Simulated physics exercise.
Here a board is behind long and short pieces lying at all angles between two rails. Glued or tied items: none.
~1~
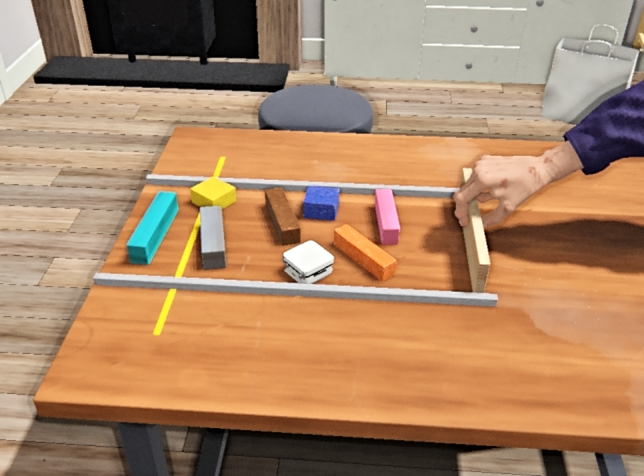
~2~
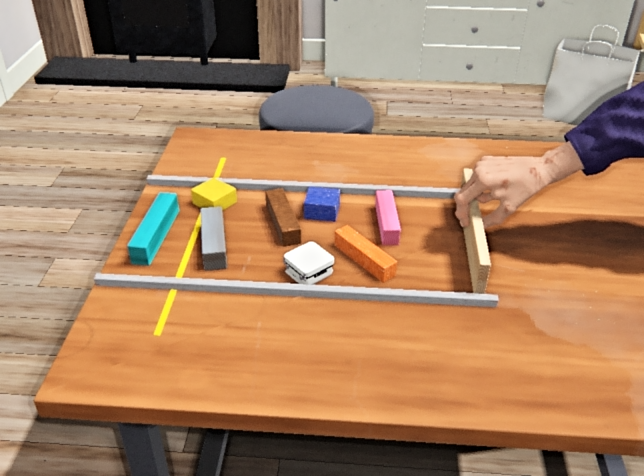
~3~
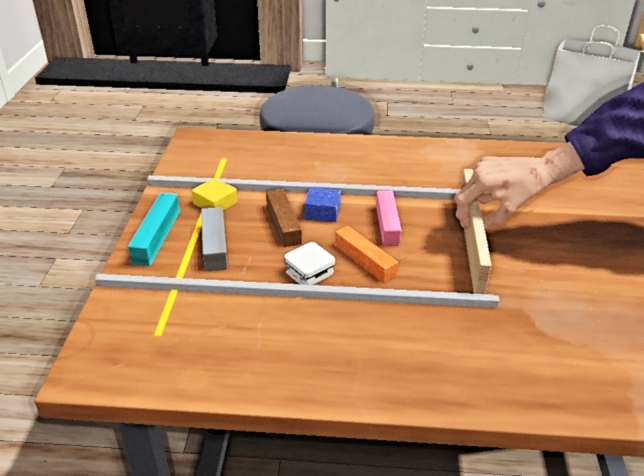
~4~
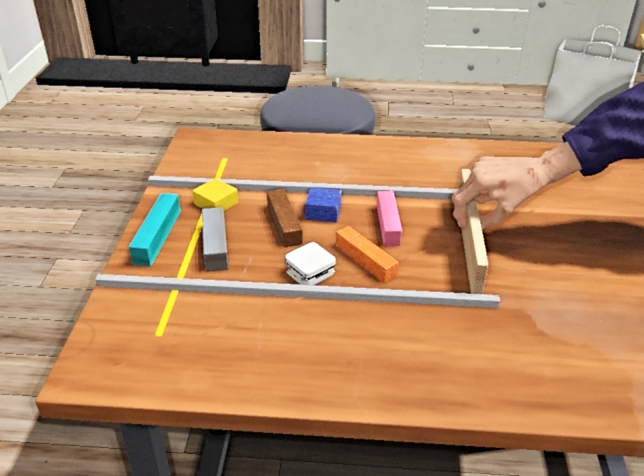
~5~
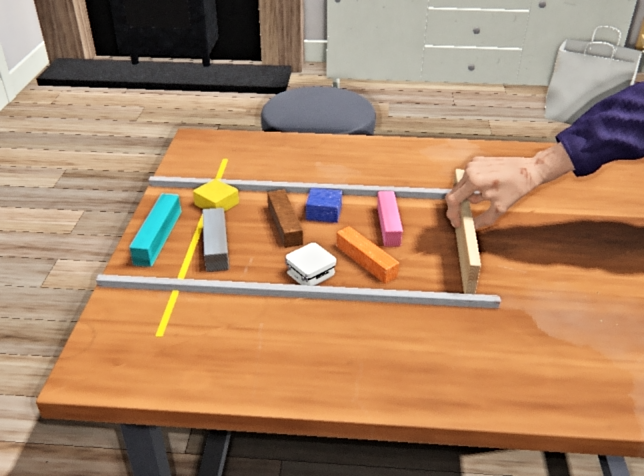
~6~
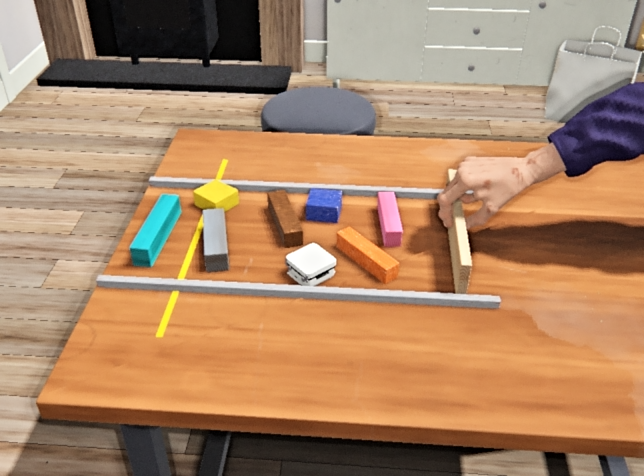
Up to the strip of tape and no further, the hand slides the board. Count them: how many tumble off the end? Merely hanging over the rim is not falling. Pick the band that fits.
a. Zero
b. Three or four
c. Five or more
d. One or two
The answer is d.
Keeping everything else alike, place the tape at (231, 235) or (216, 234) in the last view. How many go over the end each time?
It would be 0 and 0.
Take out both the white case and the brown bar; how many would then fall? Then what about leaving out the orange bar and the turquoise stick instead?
Result: 0 in the first case, with 0 in the second.
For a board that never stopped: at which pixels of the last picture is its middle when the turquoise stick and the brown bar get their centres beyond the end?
First near (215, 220), second near (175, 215).
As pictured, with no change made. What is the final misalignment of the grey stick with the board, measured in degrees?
Some 5 degrees.
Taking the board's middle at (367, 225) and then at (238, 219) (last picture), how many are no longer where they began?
It comes to 2 for the first spot, 8 for the other.
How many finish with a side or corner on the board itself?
Total: 2.
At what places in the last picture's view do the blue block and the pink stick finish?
Final positions: Near (176, 199); near (196, 209).
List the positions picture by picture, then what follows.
In the first picture, turquoise stick (154, 226); yellow block (213, 195); grey stick (213, 237); board (472, 228); tape (195, 231).
In the second picture, yellow block (214, 196); brown bar (283, 216).
In the third picture, grey stick (214, 238); board (474, 229).
In the fourth picture, turquoise stick (156, 228); blue block (324, 205).
In the fifth picture, yellow block (216, 197); white case (311, 267).
In the sixth picture, turquoise stick (157, 229); yellow block (216, 197); grey stick (216, 239); board (457, 229); tape (198, 233).
A little later, none off yet; turquoise stick at rest near (157, 229); yellow block at rest near (216, 197); grey stick at rest near (216, 239).
Next, none off yet; turquoise stick shifted a little near (140, 230); yellow block shifted about its own width near (181, 191); grey stick shifted about its own width near (157, 241).
When it is over, the number that fall off is one or two; down, turquoise stick.
